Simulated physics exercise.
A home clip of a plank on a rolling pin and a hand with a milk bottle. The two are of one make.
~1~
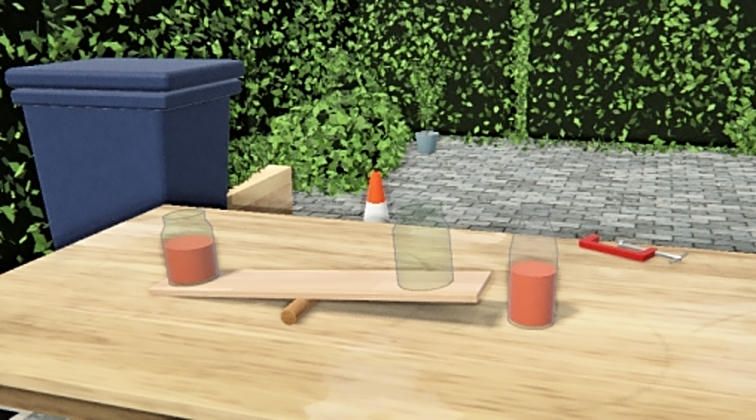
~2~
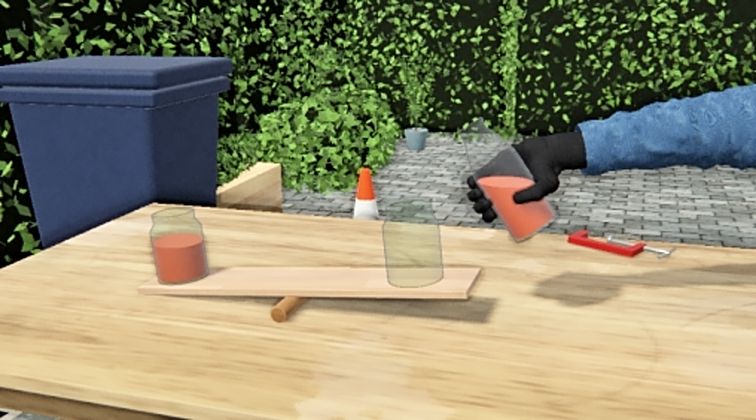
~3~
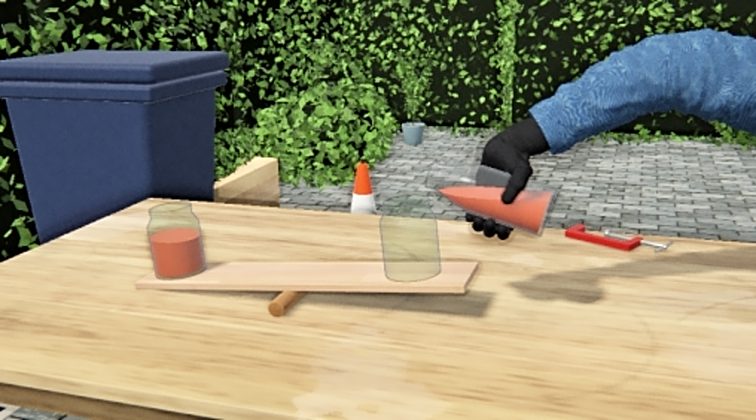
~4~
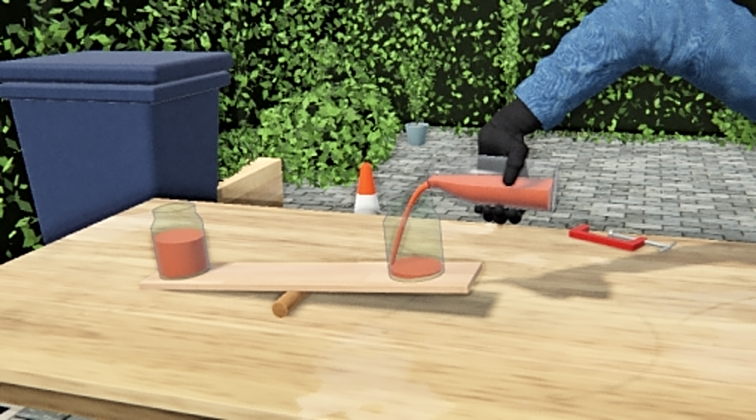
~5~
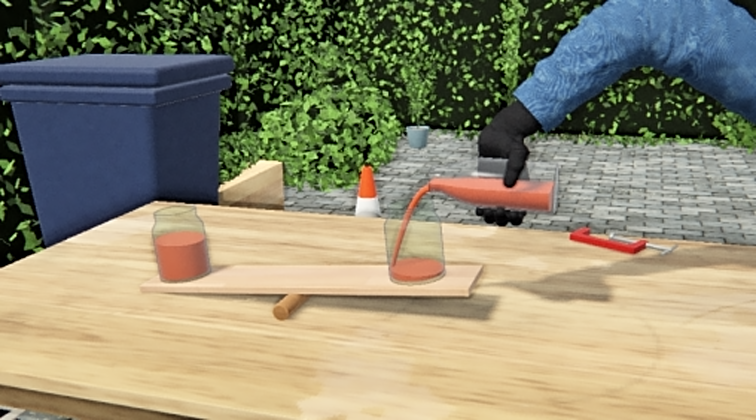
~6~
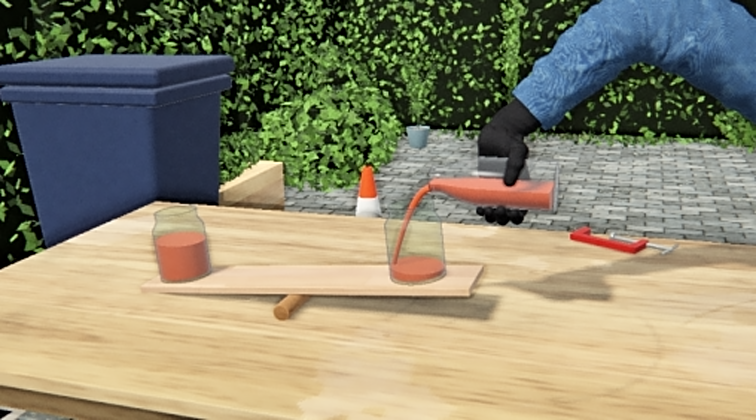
To begin with, a plank rests across a wooden roller, with a partly filled jar on its left and an empty one on its right. A black-gloved hand lifts a glass container of red liquid, tips it sideways and pours a little into the right jar, while the plank stays still.
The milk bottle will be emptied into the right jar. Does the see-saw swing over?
In the end the plank keeps its lean.
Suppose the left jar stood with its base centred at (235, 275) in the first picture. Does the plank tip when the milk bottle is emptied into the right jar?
Verdict: Tips over.
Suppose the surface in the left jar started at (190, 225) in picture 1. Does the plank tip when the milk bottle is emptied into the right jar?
My call: Remains as it is.
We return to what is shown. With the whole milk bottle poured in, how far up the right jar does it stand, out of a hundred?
Near 45 in a hundred.
A moment on, the right jar is about a quarter full; the plank leans as before.
Further on, the right jar is about a third full; the plank leans as before.
When it is over, the right jar is about half full; the plank leans as before.
